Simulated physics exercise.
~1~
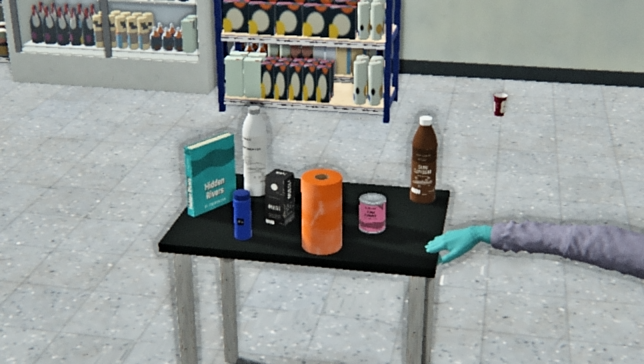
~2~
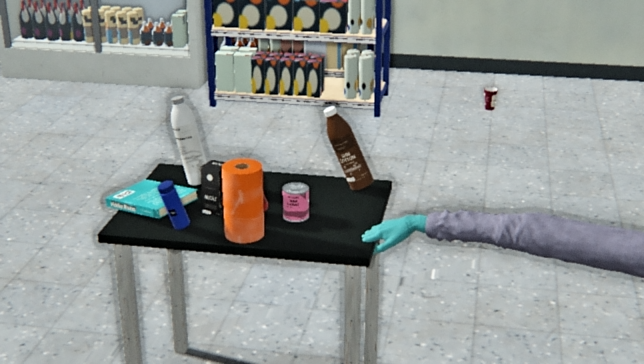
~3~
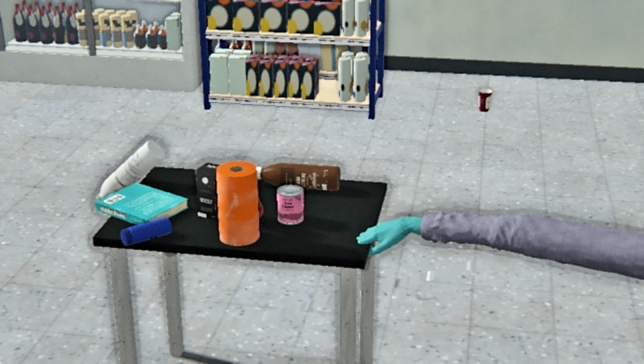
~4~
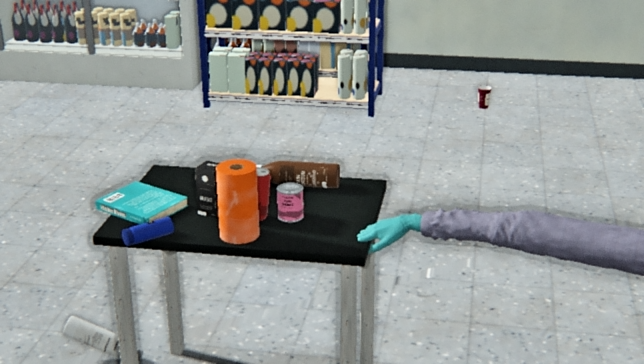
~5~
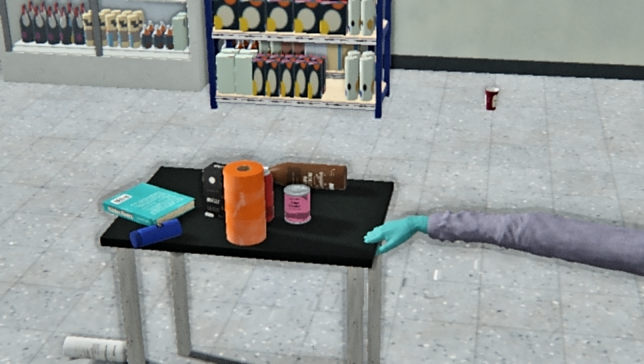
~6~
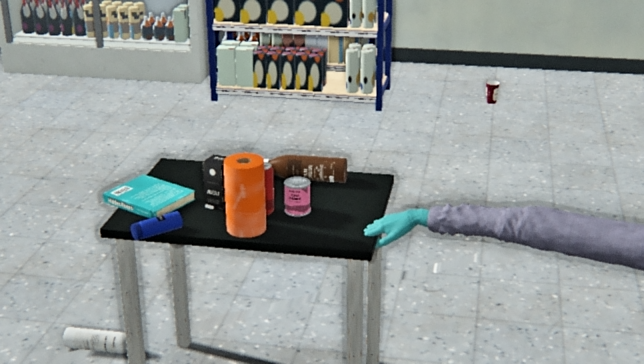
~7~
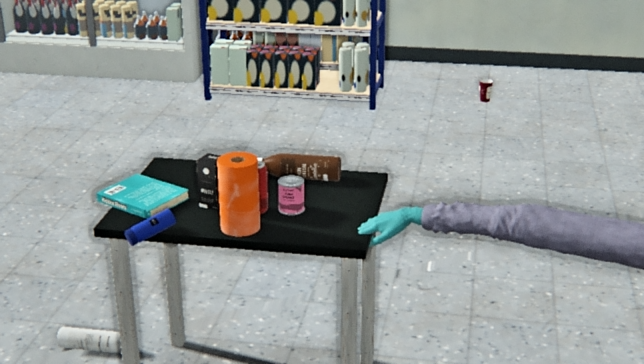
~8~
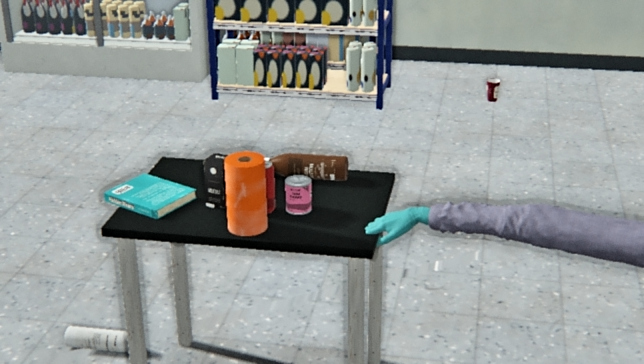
Table jerking left beside a gloved hand, toppling bottles and a book, white bottle then blue shaker dropping off, rest staying.
